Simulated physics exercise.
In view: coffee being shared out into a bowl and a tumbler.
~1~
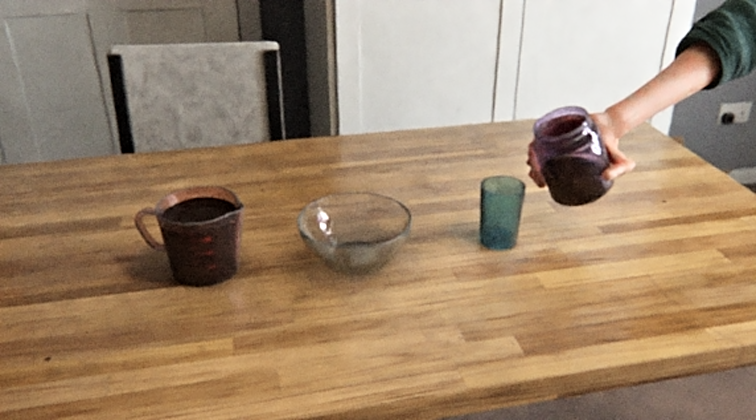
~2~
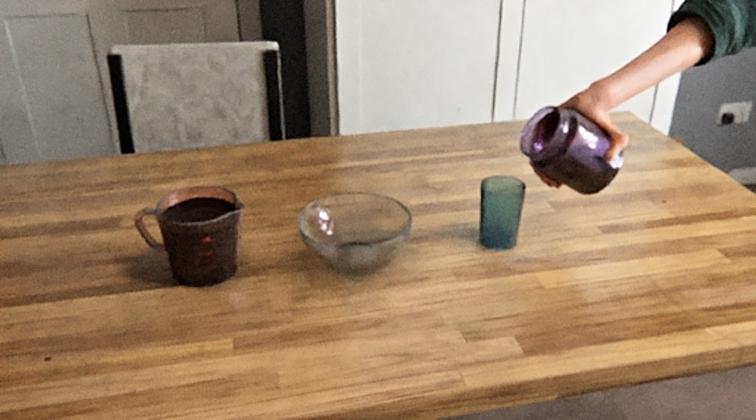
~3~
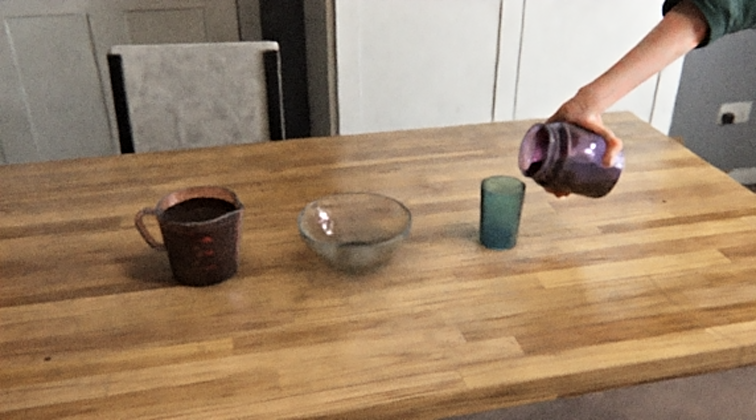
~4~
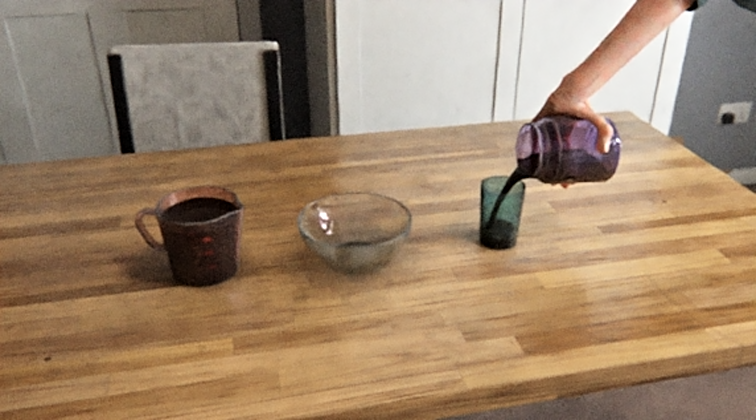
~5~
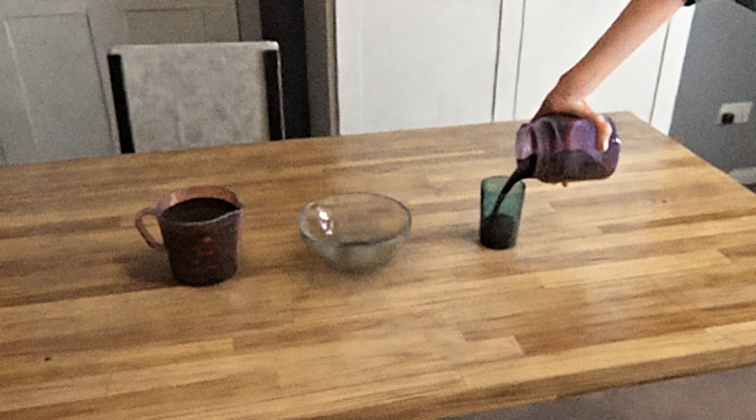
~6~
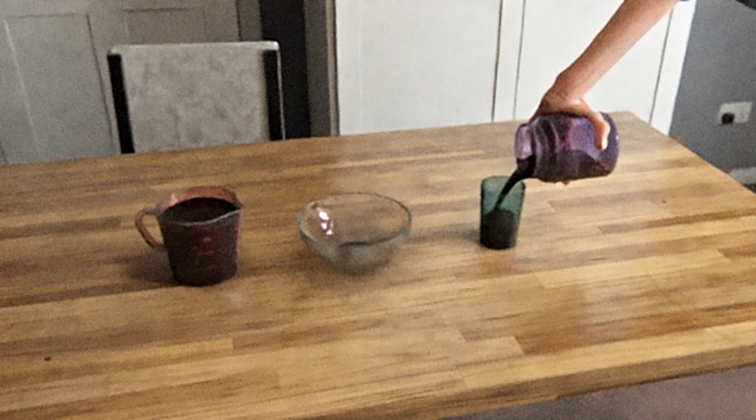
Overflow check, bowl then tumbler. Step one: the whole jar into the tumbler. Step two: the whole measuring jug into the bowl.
The bowl keeps it all in, the tumbler keeps it all in.
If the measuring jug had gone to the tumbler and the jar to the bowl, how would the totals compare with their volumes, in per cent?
Near 250 and 20 per cent.
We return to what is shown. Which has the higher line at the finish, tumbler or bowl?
It finishes higher in the right one.
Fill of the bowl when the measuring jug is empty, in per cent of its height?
I'd say close to 80 per cent.
Soon after, the tumbler is about two thirds full.
Later, the tumbler is about three quarters full.
In the end, the bowl is about three quarters full; the tumbler is about three quarters full.
